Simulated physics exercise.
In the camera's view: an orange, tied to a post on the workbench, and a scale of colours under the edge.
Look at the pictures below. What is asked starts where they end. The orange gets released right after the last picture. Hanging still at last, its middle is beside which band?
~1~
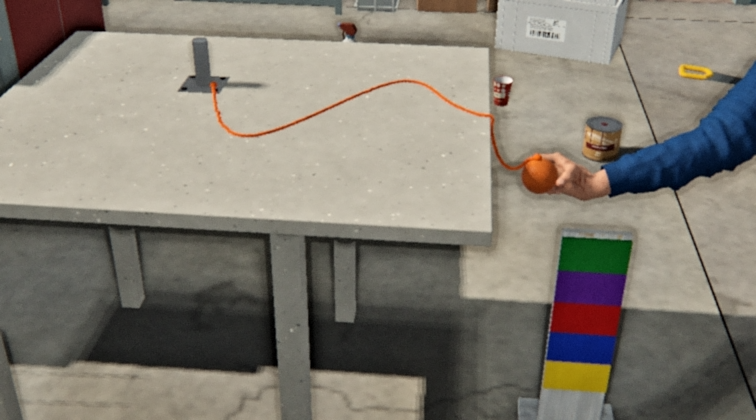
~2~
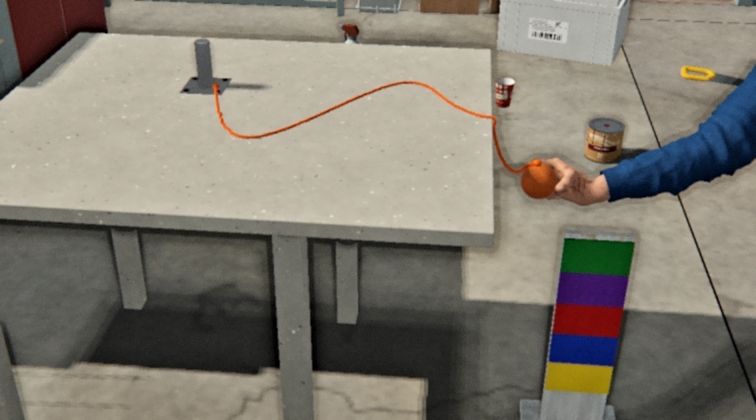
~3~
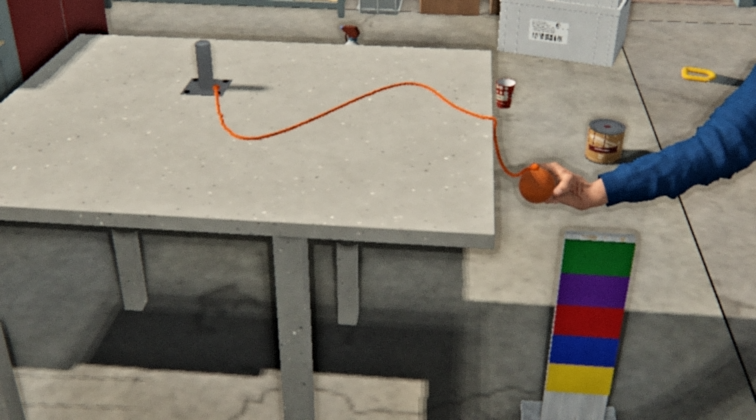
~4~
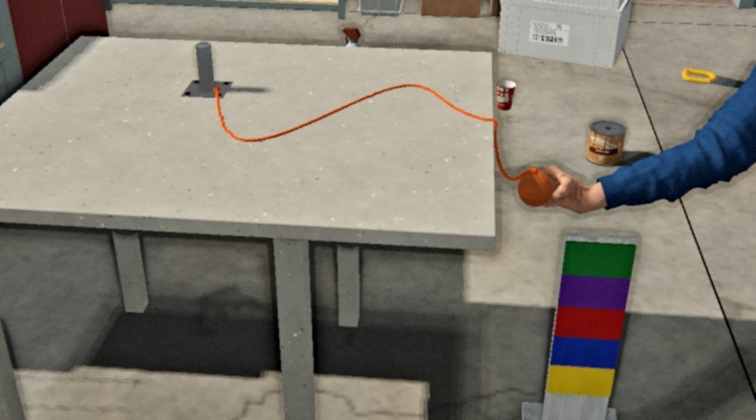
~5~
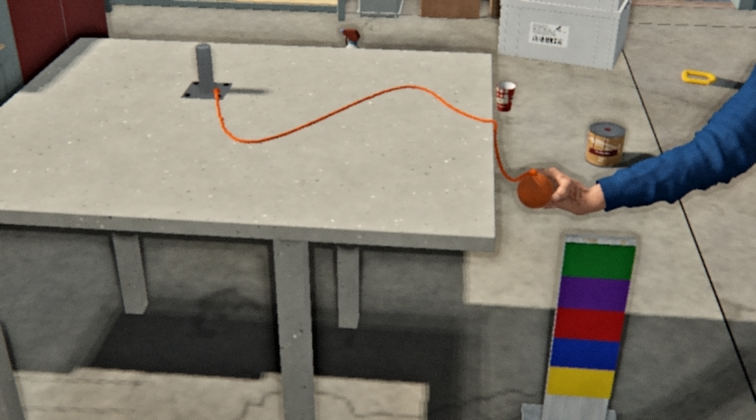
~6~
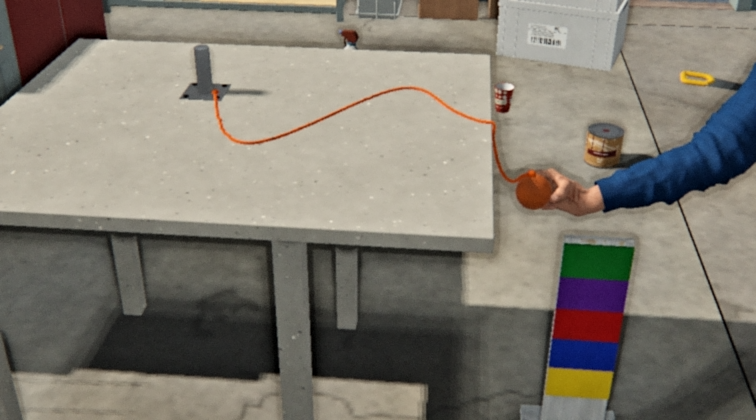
Its middle is beside yellow.
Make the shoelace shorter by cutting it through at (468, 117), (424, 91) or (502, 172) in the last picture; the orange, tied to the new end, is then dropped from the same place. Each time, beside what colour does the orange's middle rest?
Purple; no band; blue.
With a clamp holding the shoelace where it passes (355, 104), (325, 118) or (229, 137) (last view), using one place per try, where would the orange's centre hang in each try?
Going through the three tries, you get (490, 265), (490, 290) and (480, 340).
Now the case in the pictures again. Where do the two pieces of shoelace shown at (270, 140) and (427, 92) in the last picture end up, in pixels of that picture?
First point (361, 112), second point (485, 204).
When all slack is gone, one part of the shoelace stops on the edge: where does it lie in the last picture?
Approx. (370, 98).
Soon after, orange near (508, 377); level with yellow.
Then, orange near (443, 353); level with yellow.
Further on, orange near (495, 366); level with yellow.
At rest, orange near (465, 366); level with yellow. The yellow one.
